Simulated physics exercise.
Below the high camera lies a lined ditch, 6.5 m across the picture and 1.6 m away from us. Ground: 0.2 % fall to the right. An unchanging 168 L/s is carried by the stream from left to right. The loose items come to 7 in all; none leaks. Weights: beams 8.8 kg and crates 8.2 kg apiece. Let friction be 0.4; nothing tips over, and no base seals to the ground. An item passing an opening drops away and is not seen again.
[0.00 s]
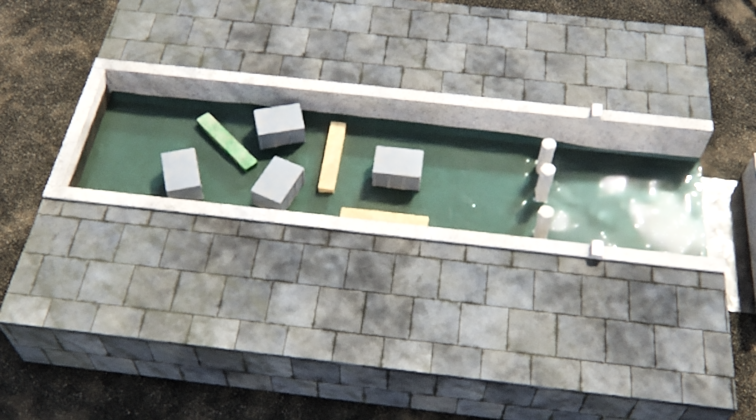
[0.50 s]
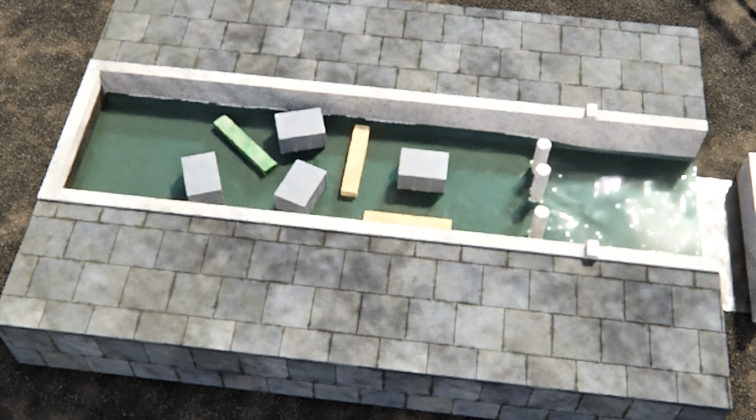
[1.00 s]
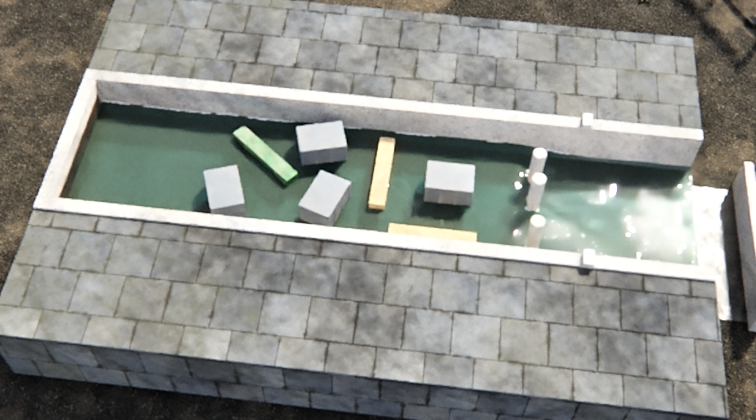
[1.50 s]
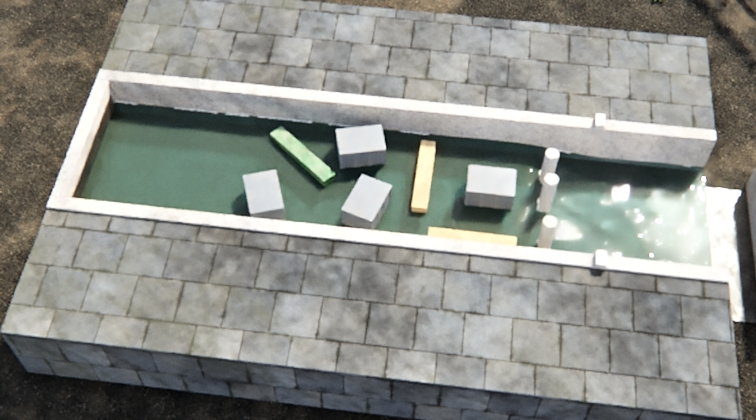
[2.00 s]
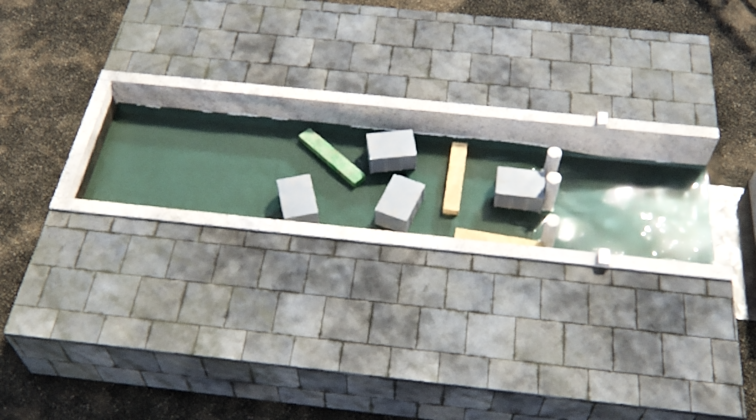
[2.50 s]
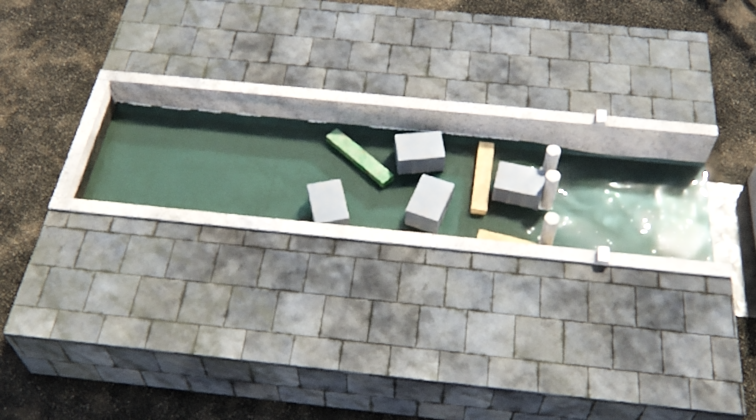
A long, pale-walled channel of green water, set in grey stone paving with dirt around it, is seen from high above. Grey crates float among a green beam at the upper left and yellow beams farther right, left of a row of white posts. The floating pieces drift steadily rightward, the leading crate reaching the posts and staying beside them, while the view shifts slightly.
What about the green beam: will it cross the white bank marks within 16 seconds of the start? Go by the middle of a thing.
As for the green beam, it comes up short.
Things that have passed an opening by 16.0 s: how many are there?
That makes 1 by then.
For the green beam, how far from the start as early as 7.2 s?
Around 250 centimetres.
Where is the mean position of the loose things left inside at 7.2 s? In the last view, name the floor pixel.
I'd put it close to (495, 199) in the last view.
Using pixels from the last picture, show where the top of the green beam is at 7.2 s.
Roughly (450, 170) in the last view.
After 3.5 s the green beam is near (413, 157), 2.0 m from its start, afloat; 1 of 7 are over the mark; 7 afloat.
After 7.2 s the green beam is near (450, 170), 2.4 m from its start, afloat; 1 of 7 are over the mark; 6 afloat.
After 12.0 s the green beam is near (450, 170), 2.4 m from its start, afloat; 1 of 7 are over the mark; 6 afloat.
After 16.0 s the green beam is near (450, 169), 2.4 m from its start, afloat; 1 of 7 are over the mark; 6 afloat.
